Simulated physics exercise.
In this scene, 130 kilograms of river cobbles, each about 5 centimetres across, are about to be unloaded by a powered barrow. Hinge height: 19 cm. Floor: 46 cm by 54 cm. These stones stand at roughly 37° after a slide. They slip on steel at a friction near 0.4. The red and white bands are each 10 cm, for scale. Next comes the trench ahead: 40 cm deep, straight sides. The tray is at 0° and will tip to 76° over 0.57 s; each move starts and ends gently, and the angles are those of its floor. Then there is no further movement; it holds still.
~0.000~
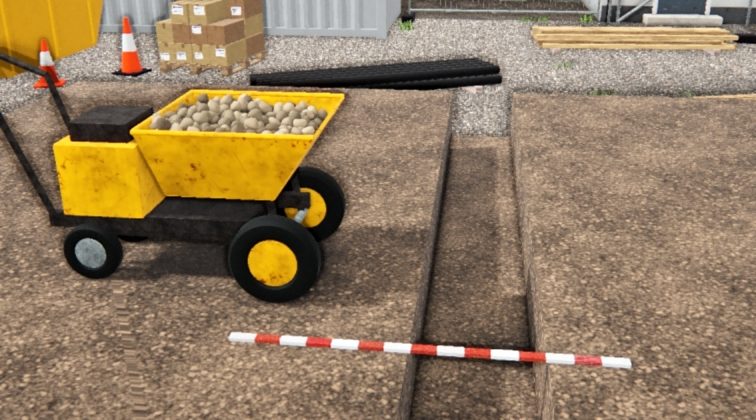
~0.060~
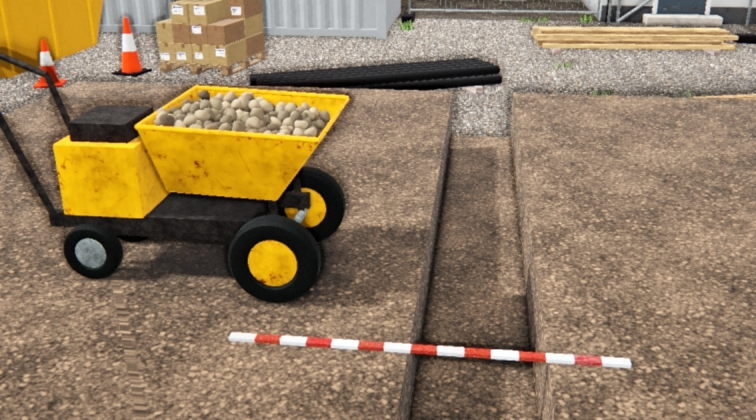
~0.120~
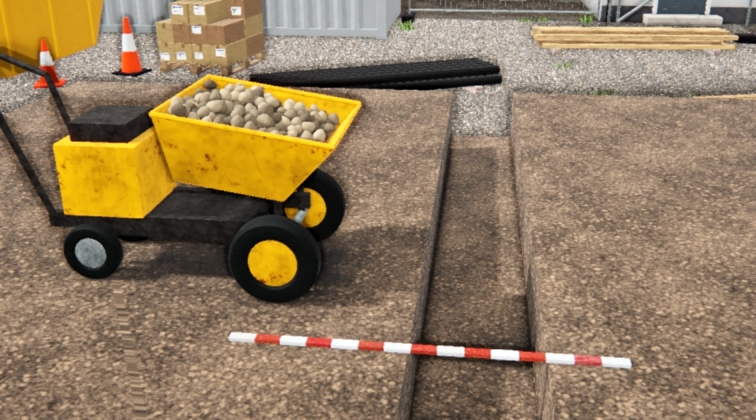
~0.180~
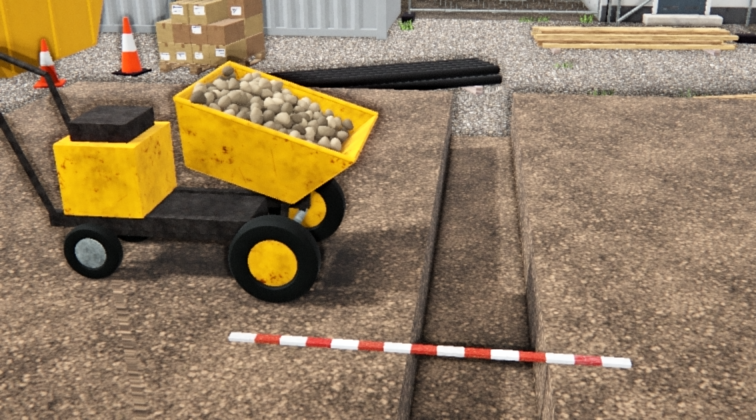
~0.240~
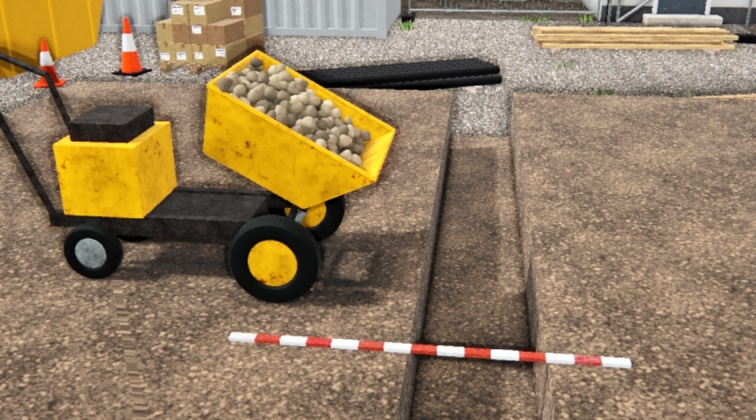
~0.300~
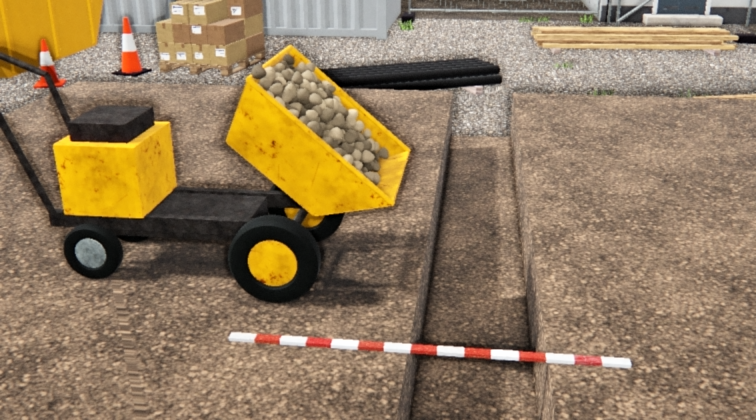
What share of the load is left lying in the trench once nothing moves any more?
About 99 per cent.
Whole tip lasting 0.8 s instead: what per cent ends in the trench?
About 100%.
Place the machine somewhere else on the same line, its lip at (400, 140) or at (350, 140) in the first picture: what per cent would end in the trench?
About 45 per cent from the first spot, about 90 from the second.
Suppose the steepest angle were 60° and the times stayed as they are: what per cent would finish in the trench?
It would come to about 65 percent.
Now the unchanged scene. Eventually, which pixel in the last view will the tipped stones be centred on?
Roughly (487, 344), I'd say.
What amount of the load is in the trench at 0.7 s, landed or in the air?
By that moment, roughly 50 per cent of the load.
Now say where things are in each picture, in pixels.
The tray is at 0°, its lip at (313, 139); the top of the load is at (233, 105), in the first picture.
Lip at (319, 141), floor tilted 2°, highest stones at (225, 103); the stones move at 0.5 m/s on average, in the second picture.
Lip at (334, 148), floor tilted 9°, highest stones at (223, 95); the stones move at 1.0 m/s on average, in the third picture.
The tray is at 18°, its lip at (354, 161); the top of the load is at (233, 82); the stones move at 1.5 m/s on average, in the fourth picture.
Lip at (375, 180), floor tilted 29°, highest stones at (256, 72); the stones move at 1.7 m/s on average, in the fifth picture.
The tray is at 41°, its lip at (393, 204); the top of the load is at (288, 68); the stones move at 1.8 m/s on average, in the sixth picture.
After 0.4 s the floor is at 65°; 100 % in the tray; the foremost stones are at (411, 222).
After 0.7 s the floor is at 76°; 49 % in the tray, 51 % in the trench; the foremost stones are at (516, 319).
After 1.0 s the floor is at 76°; 8 % in the tray, 91 % in the trench, 1 % past the trench; the foremost stones are at (585, 333).
After 3.0 s the floor is at 76°; 0 % in the tray, 99 % in the trench, 1 % past the trench; the foremost stones are at (640, 330).
